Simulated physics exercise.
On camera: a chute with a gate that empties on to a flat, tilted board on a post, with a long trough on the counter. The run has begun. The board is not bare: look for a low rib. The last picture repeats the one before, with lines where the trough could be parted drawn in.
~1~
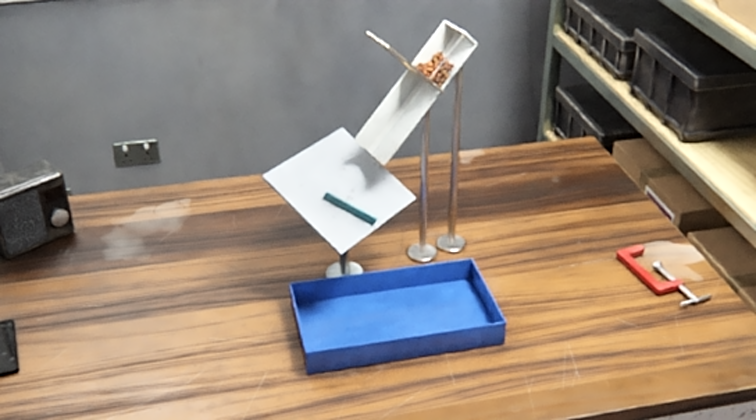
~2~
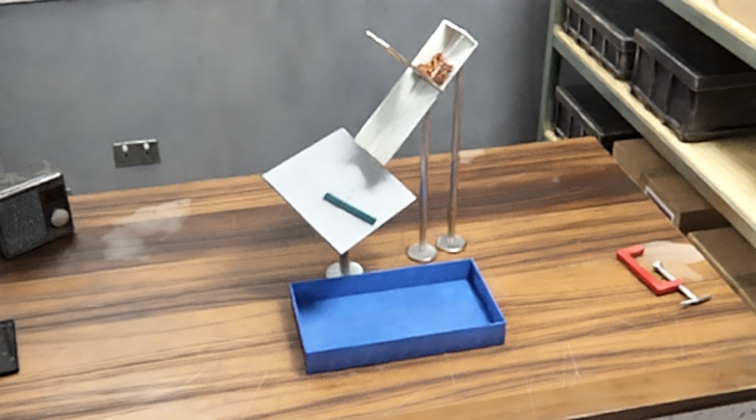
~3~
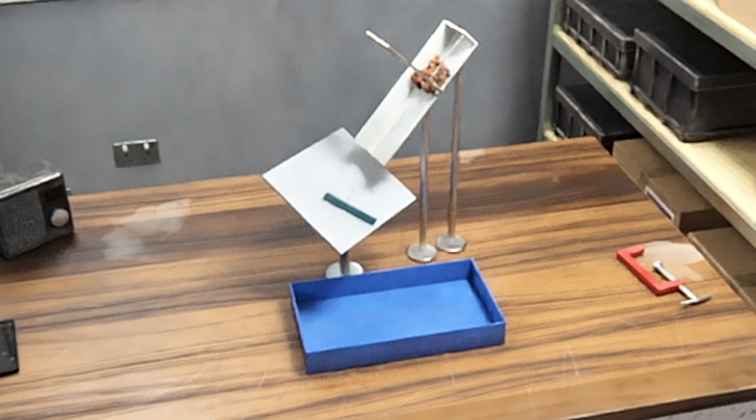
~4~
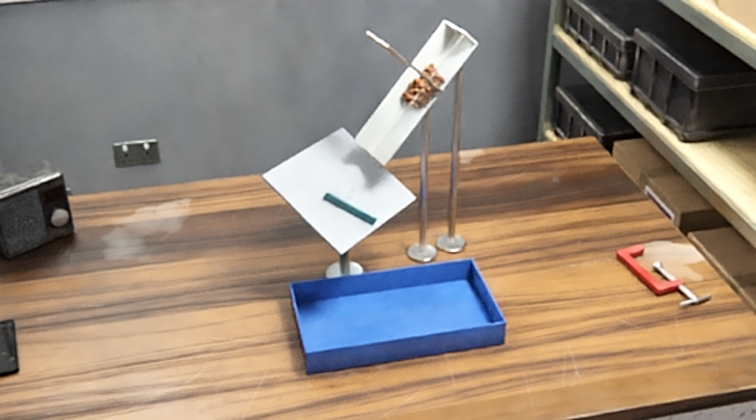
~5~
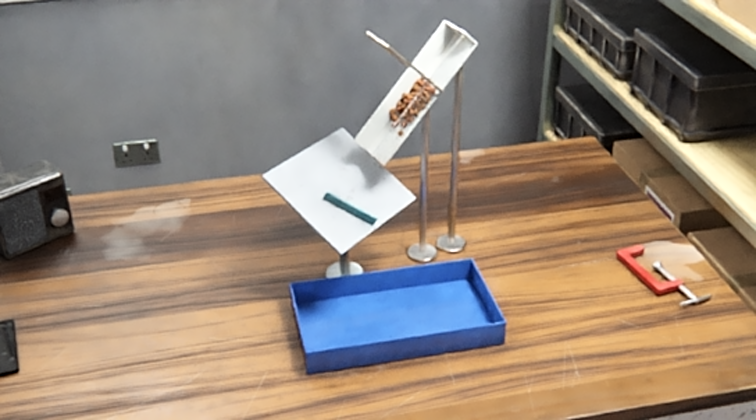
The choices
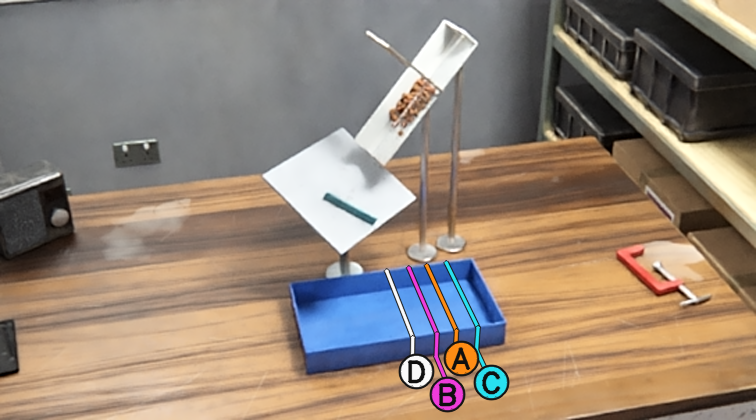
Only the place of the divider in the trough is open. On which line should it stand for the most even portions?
The best line is B.
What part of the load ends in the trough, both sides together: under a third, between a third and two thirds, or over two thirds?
About that: Over two thirds.
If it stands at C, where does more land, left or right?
The left side.
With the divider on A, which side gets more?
More lands on the left.
On the marked copy, line A crosses the front rim at (456, 330); line B crosses the front rim at (436, 332); line C crosses the front rim at (477, 326); line D crosses the front rim at (412, 336).
Choosing A, of what is caught, all but a few on the left of the divider, a small share on the right.
Choosing B, of what is caught, close to two thirds on the left of the divider, close to a third on the right.
Choosing C, of what is caught, the whole lot on the left of the divider, none at all on the right.
Choosing D, of what is caught, none at all on the left of the divider, the whole lot on the right.
